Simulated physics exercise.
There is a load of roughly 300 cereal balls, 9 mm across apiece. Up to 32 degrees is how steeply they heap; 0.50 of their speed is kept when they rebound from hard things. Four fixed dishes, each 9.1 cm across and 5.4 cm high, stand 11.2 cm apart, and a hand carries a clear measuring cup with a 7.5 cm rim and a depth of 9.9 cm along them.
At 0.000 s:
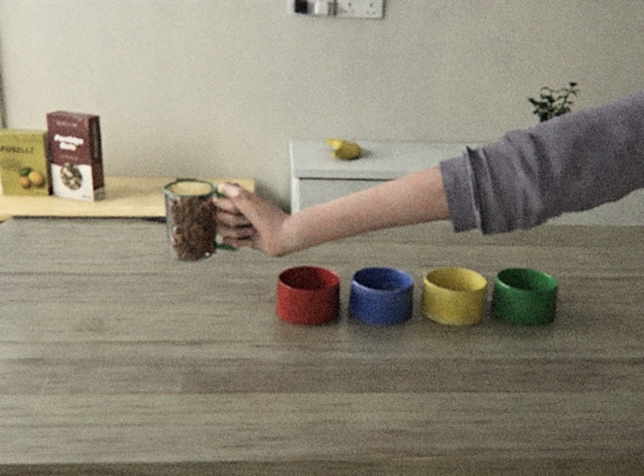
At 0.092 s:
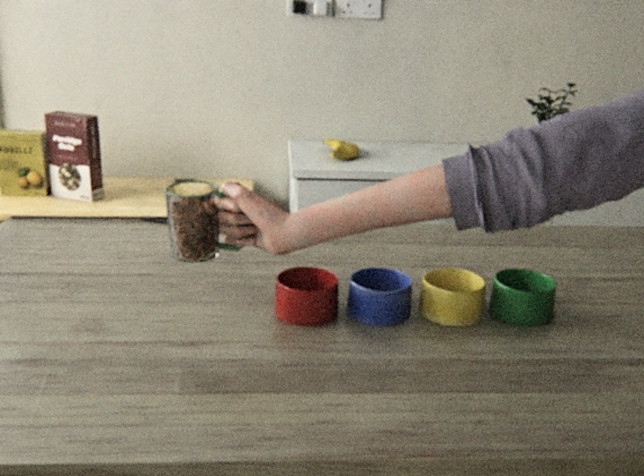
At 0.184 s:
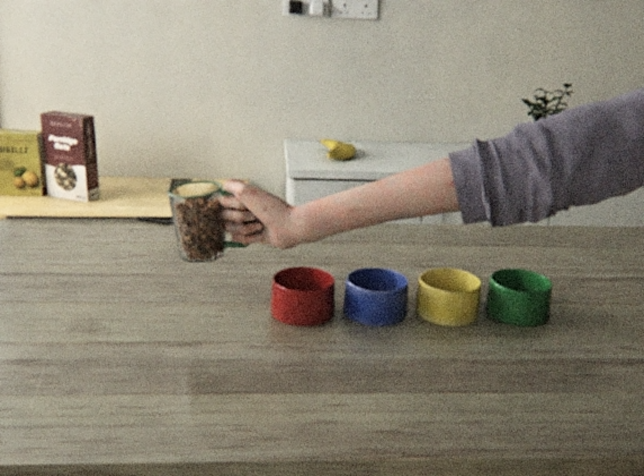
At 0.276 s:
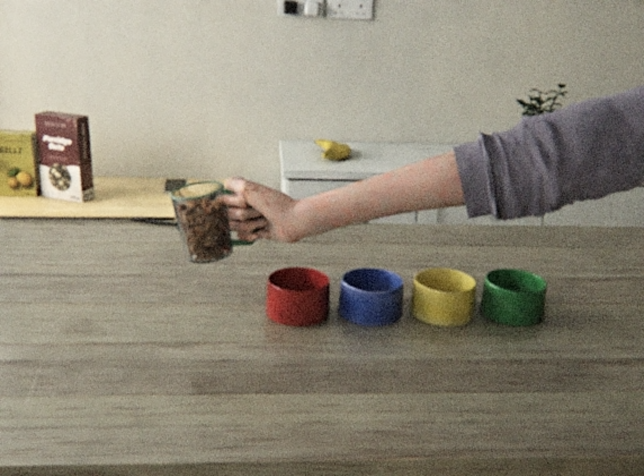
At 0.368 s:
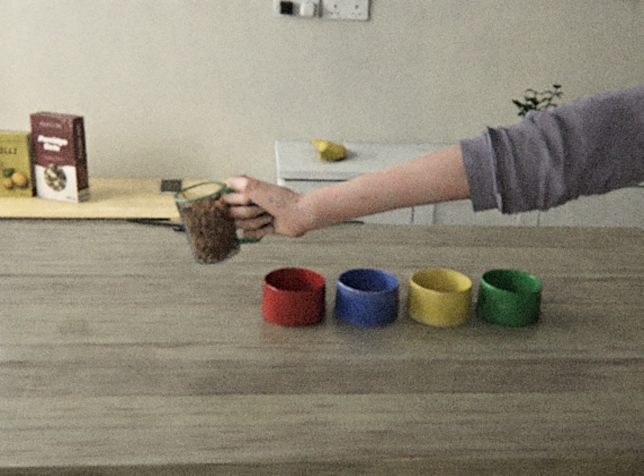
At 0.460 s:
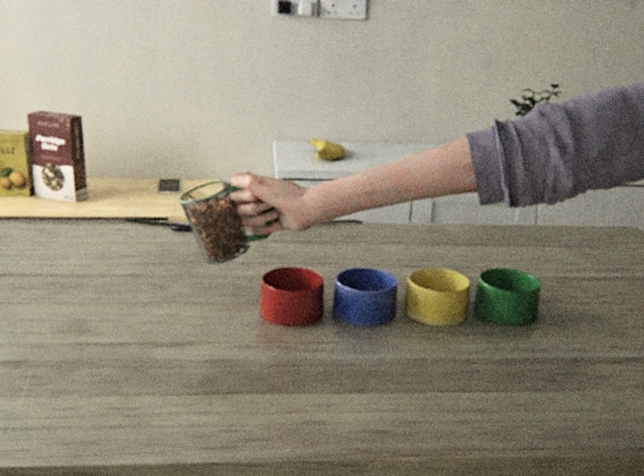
A hand moves a clear cup of cereal balls slightly right while tilting it leftward.
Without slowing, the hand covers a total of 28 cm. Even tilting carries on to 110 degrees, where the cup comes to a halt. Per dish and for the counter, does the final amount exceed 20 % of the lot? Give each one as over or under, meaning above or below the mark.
Red: Over, blue: Under, green: Under, yellow: Under, counter: Over.
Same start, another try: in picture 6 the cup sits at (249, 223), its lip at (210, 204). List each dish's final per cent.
Then red 40, blue 0, green 0, and yellow 0.
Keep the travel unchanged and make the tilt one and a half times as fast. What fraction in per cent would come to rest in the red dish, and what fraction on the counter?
In that case the red dish gets 60 and the counter gets 40.
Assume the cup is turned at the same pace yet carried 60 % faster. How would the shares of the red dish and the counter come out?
Shares: Red 40, counter 60.
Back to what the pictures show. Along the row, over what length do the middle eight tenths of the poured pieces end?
I'd estimate close to 9 cm.
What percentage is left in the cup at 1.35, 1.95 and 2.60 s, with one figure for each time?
Going in order, it reads 100, then 100, and finally 45 per cent.
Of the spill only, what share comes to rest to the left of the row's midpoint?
That works out to close to 100 per cent.
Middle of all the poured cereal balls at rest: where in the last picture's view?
Look around (314, 305) in the last picture.
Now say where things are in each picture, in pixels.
Cup at (192, 221), tilt 0 degrees, lip at (164, 188), moved 0.0 cm; middle of the pieces at (195, 229); red dish at (309, 278); blue dish at (383, 279); yellow dish at (455, 280); green dish at (527, 280), in the first frame.
Cup at (194, 222), tilt 2 degrees, lip at (165, 189), moved 0.5 cm; middle of the pieces at (198, 230), in the second frame.
Cup at (199, 222), tilt 6 degrees, lip at (169, 191), moved 1.8 cm; middle of the pieces at (204, 230), in the third frame.
Cup at (204, 222), tilt 10 degrees, lip at (171, 194), moved 3.2 cm; middle of the pieces at (208, 230), in the fourth frame.
Cup at (209, 223), tilt 15 degrees, lip at (174, 197), moved 4.6 cm; middle of the pieces at (214, 230), in the fifth frame.
Cup at (217, 223), tilt 19 degrees, lip at (180, 199), moved 5.9 cm; middle of the pieces at (222, 229); red dish at (293, 279); blue dish at (366, 280); yellow dish at (439, 280); green dish at (510, 280). The cup turns about 45 degrees a second and travels 15 cm a second, in the sixth frame.
After 1.35 s, tilt 61 degrees; cup holds 100 %.
Then, at 1.95 s, tilt 89 degrees; cup holds 100 %.
Then, at 2.60 s, tilt 110 degrees; cup holds 45 %, red 25 %.
In the end, at 4.2 s, red 45 %, blue 0 %, green 0 %, yellow 0 %, counter 55 %.
